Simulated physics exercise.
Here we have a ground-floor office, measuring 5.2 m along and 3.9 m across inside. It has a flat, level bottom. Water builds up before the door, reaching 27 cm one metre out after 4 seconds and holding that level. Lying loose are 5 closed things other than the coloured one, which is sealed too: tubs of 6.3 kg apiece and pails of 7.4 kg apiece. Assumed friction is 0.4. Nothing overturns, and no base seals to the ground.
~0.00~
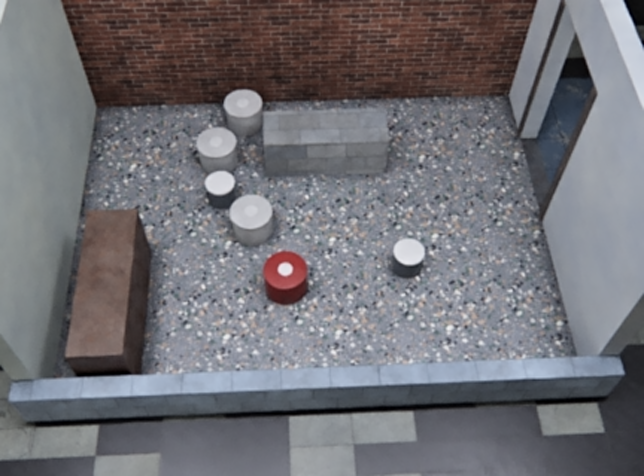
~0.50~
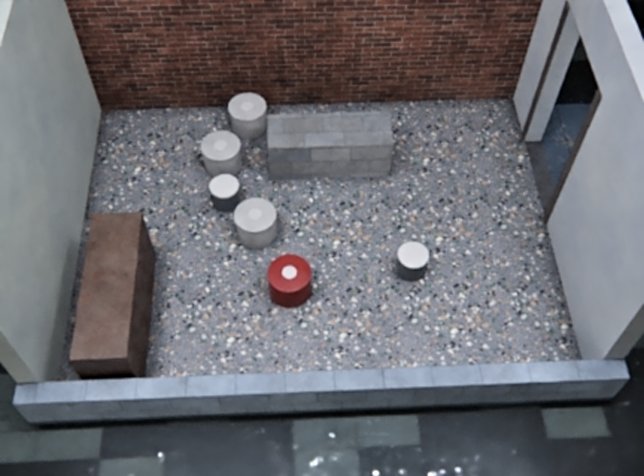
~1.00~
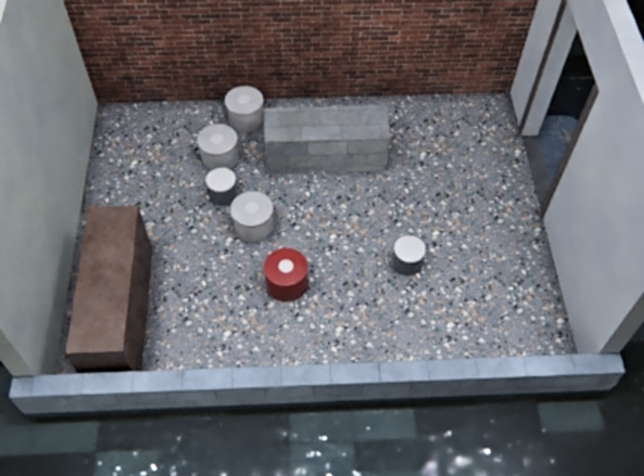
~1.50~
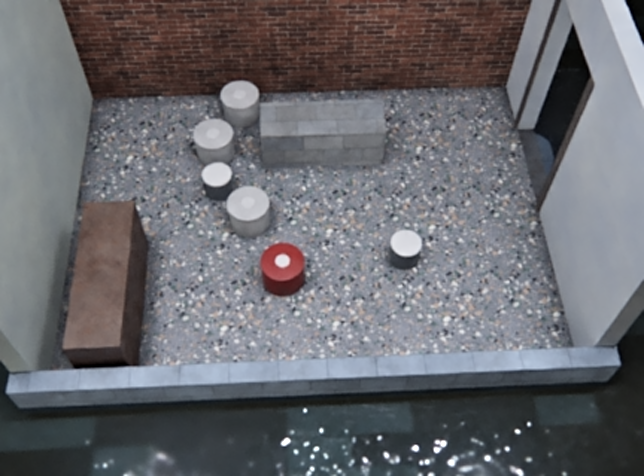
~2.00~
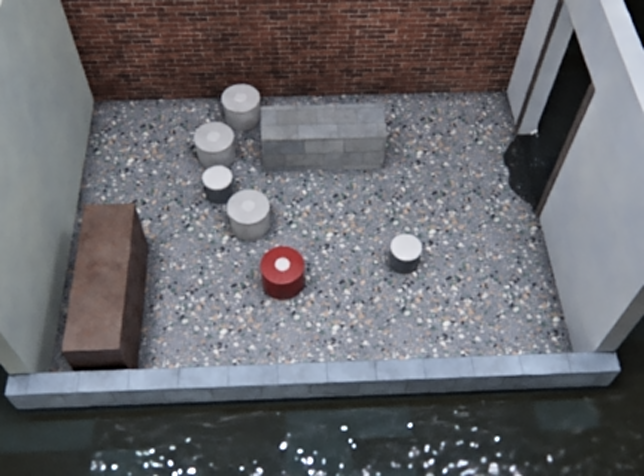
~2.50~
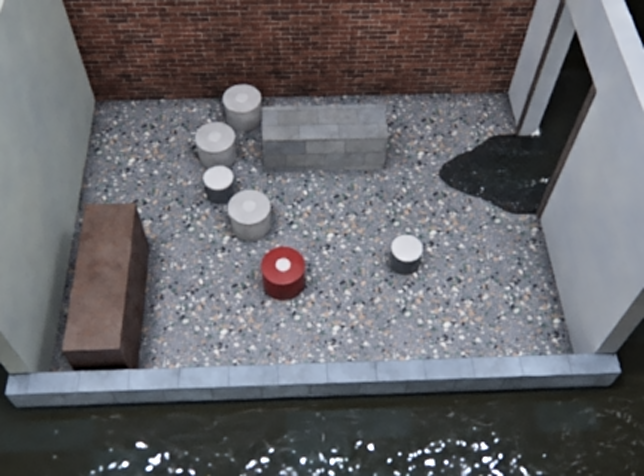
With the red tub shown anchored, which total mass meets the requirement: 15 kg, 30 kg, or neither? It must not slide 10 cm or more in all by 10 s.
The answer is only 30 kg.
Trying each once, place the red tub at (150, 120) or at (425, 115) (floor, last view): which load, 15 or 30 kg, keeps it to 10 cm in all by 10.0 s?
In that order: Just the heavier works; just the heavier works.
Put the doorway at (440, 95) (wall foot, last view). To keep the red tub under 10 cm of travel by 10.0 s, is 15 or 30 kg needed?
If so, then only the second option works.
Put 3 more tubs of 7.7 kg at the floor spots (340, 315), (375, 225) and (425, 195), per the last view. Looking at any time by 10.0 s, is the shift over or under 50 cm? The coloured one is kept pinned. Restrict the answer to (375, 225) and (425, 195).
Above the mark, then above the mark.
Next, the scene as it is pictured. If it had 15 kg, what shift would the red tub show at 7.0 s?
Close to 30 centimetres.
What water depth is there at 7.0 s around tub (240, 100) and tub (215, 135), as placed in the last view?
About 6 and 5 cm.
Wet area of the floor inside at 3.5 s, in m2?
About 4.0 m2.
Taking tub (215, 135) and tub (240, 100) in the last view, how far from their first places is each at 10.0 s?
100 cm, 120 cm.
After 3.5 s the red tub would be 0 cm from its start with 15 kg and 0 cm from its start with 30 kg; 0 cm of water round it then.
After 4.5 s the red tub would be 0 cm from its start with 15 kg and 0 cm from its start with 30 kg; 2 cm of water round it then.
After 7.0 s the red tub would be 29 cm from its start with 15 kg and 0 cm from its start with 30 kg; 6 cm of water round it then.
After 10.0 s the red tub would be 115 cm from its start with 15 kg and 0 cm from its start with 30 kg; 11 cm of water round it then.
